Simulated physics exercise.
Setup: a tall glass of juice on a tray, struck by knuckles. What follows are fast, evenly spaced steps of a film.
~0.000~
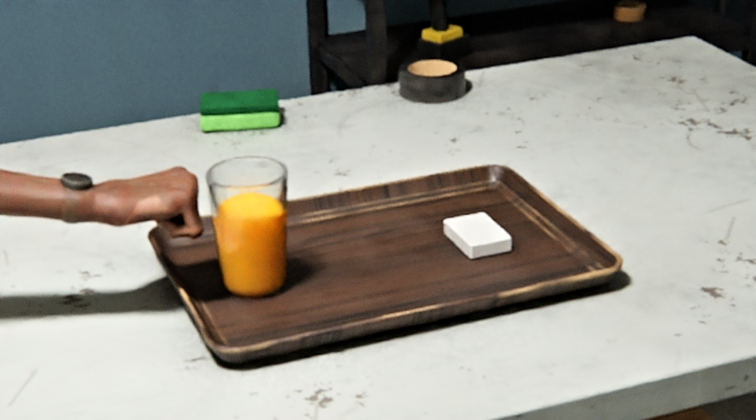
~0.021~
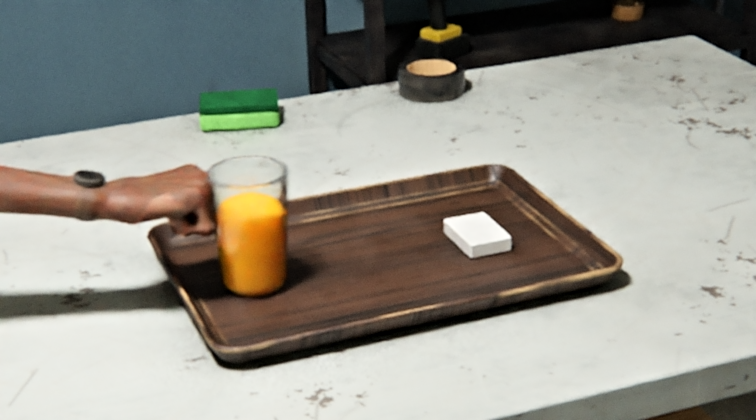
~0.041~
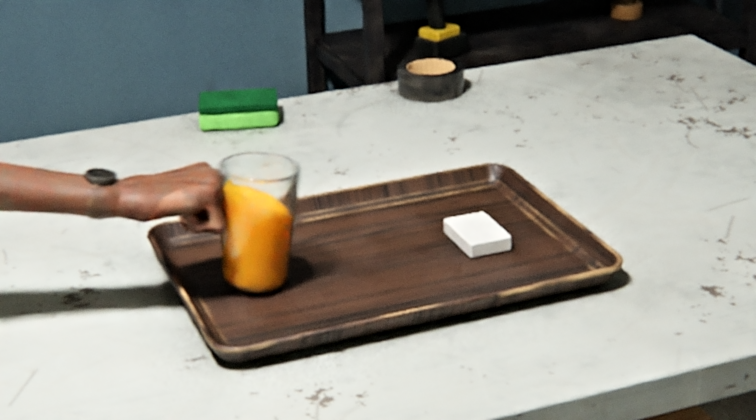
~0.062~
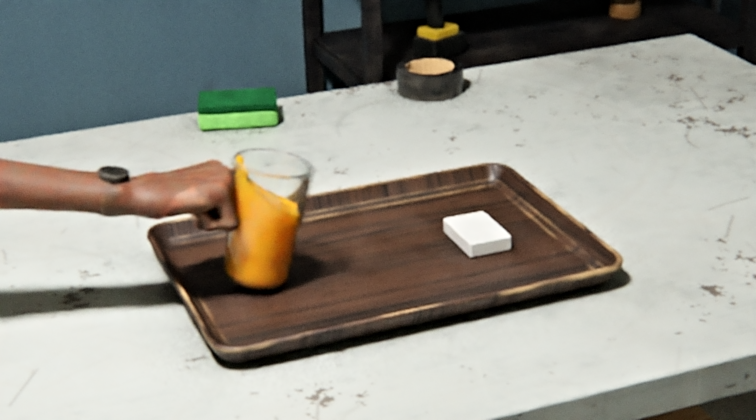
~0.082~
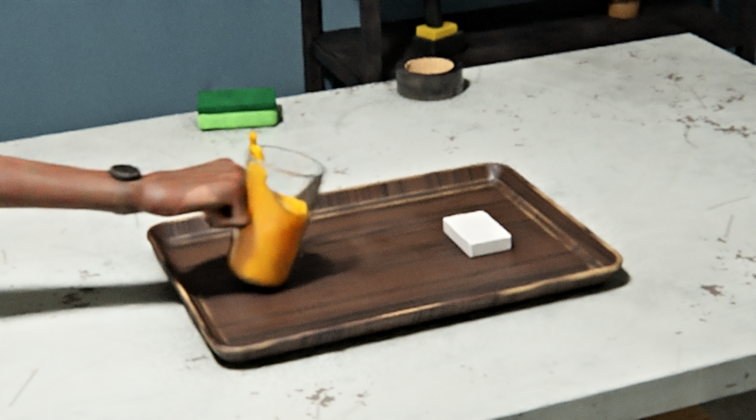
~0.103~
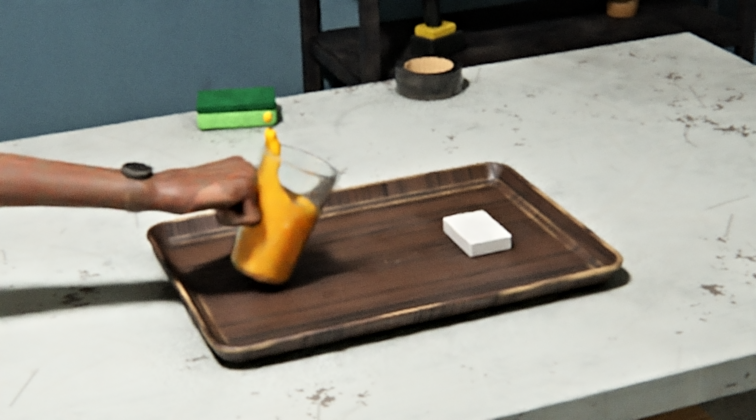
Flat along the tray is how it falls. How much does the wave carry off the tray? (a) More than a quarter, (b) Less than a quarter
Less than a quarter (b).
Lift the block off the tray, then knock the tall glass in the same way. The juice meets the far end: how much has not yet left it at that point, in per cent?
About 50 %.
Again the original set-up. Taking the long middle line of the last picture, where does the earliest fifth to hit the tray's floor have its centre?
(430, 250).
A moment on, the tall glass lies on its side and 97 per cent is in the glass, 0 on the tray and 3 above or beyond its rim.
Next, the tall glass lies on its side and 51 per cent is in the glass, 35 on the tray and 14 above or beyond its rim.
Then the tall glass lies on its side and 27 per cent is in the glass, 53 on the tray and 20 above or beyond its rim.
Later the tall glass lies on its side and 14 per cent is in the glass, 69 on the tray and 17 above or beyond its rim.
At rest 83 per cent is held by tray and glass, 17 is off the tray.
